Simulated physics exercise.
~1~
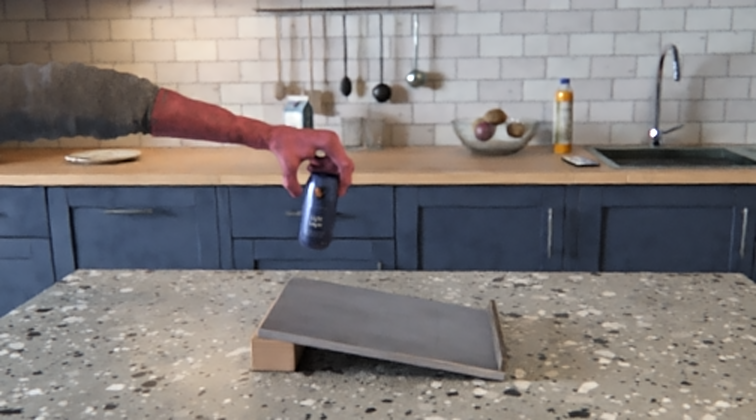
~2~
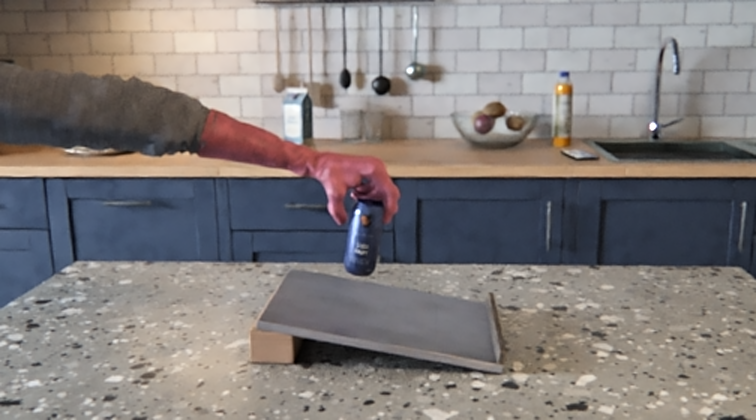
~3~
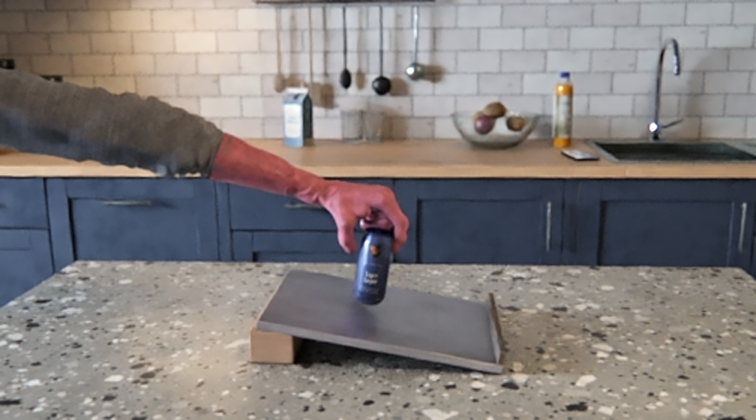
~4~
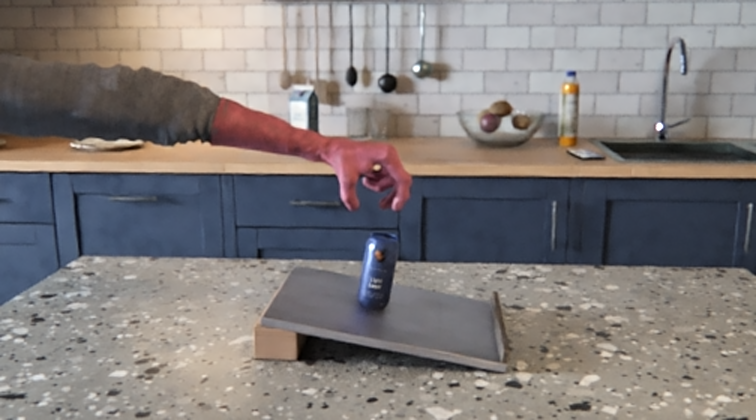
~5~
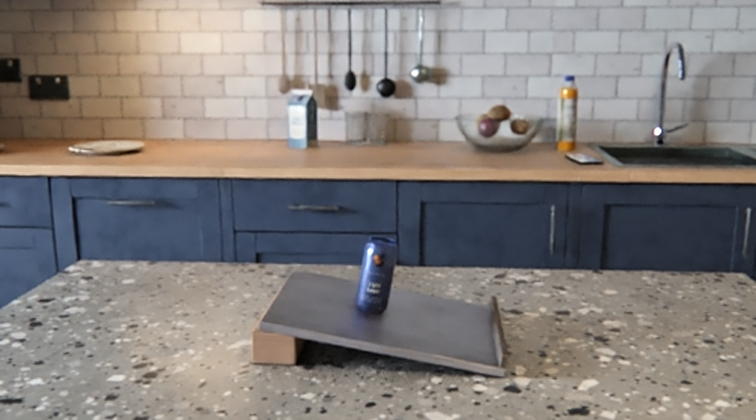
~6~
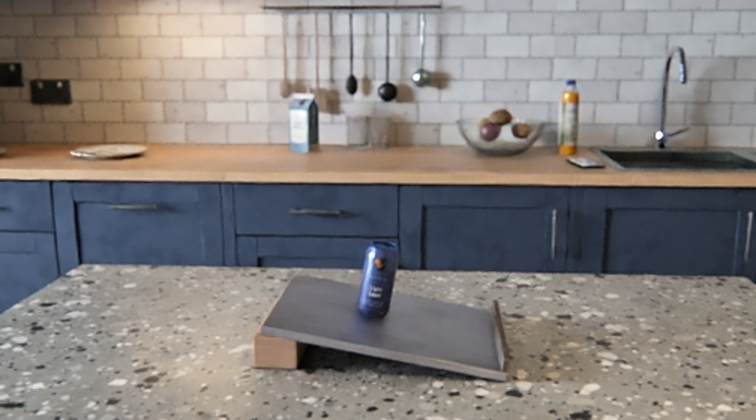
A hand lowers a blue can onto a sloping board and withdraws, leaving it standing still.
